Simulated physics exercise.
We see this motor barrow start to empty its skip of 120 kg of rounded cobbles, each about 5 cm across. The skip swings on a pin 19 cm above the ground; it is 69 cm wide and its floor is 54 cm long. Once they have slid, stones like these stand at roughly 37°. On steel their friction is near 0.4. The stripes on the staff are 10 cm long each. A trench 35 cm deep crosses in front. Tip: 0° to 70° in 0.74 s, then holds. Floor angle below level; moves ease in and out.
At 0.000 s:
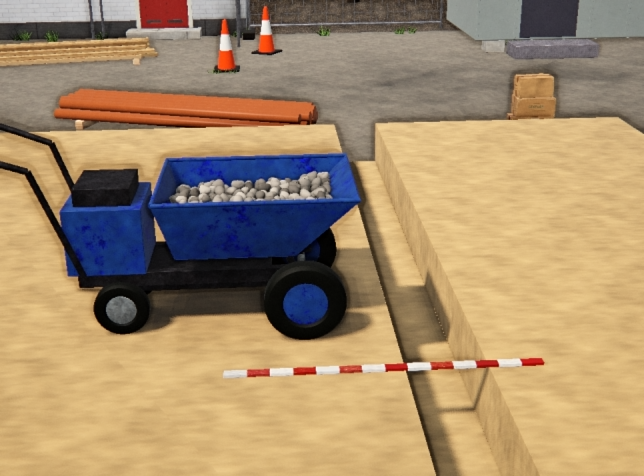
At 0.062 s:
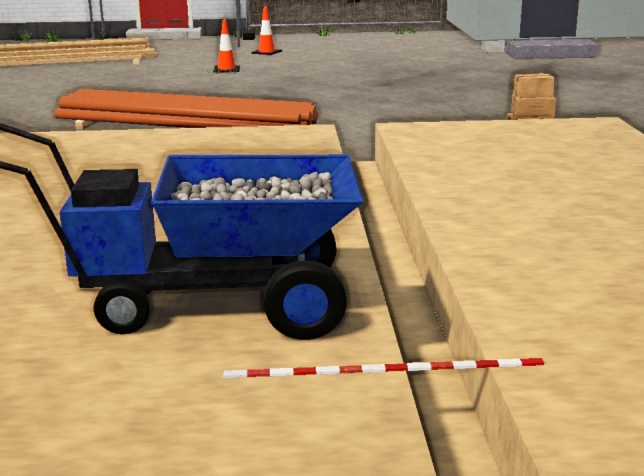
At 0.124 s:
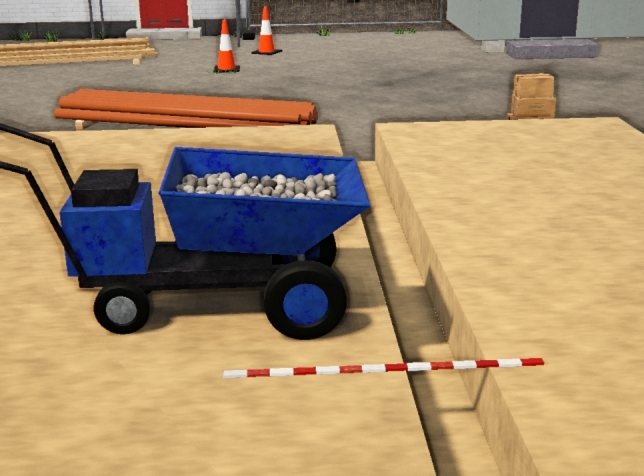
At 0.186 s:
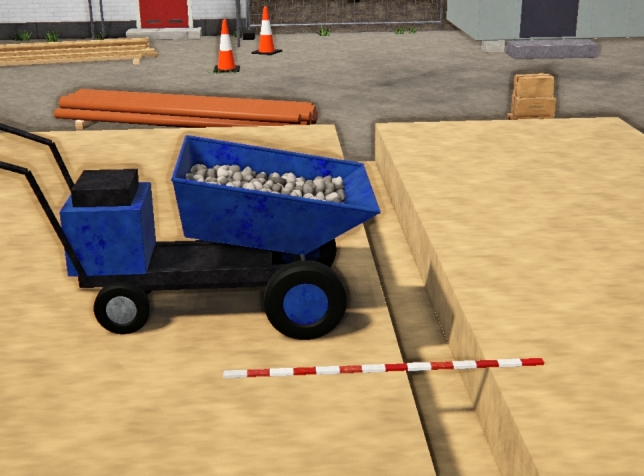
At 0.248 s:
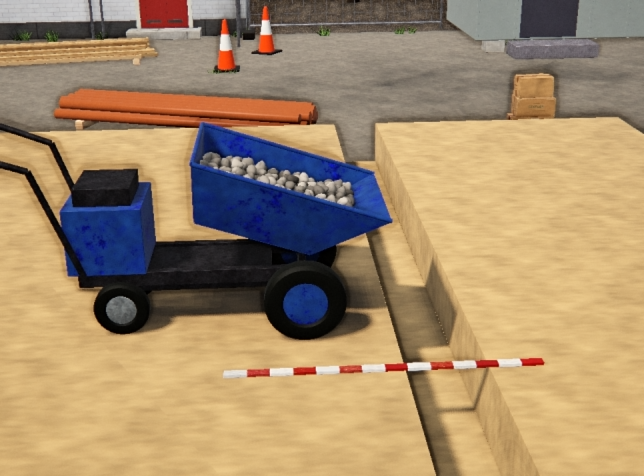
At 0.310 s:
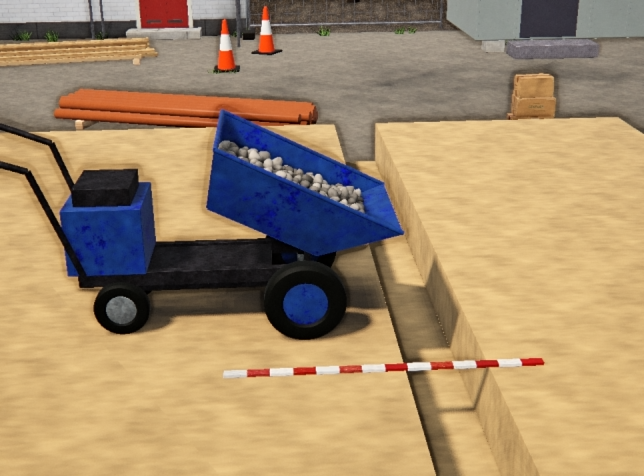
At first, a blue motor barrow stands still beside a trench, its skip of rounded grey stones lying level behind a red-and-white striped staff. The skip then tilts clearly to the right, slowly to begin with, its rear rising and its front lip lowering while the stones are still inside.
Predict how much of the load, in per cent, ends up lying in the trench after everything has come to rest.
Roughly 67 per cent of it.
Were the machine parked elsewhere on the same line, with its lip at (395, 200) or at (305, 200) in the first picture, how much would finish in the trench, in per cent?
Roughly 25 percent for the first, and 95 percent for the second.
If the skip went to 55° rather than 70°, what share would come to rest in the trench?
About 65%.
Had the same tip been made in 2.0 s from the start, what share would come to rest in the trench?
I'd put it at some 80 in a hundred.
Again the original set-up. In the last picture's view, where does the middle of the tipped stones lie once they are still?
Their middle lands near (443, 345).
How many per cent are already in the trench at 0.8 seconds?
At that moment: Approx. 25 %.
After 0.6 s the floor is at 59°; 100 % in the skip; the foremost stones are at (404, 256).
After 0.8 s the floor is at 70°; 72 % in the skip, 25 % in the trench, 3 % past the trench; the foremost stones are at (474, 295).
After 1.2 s the floor is at 70°; 13 % in the skip, 55 % in the trench, 32 % past the trench; the foremost stones are at (603, 301).
After 3.1 s the floor is at 70°; 0 % in the skip, 67 % in the trench, 33 % past the trench; the foremost stones are past the picture's edge.
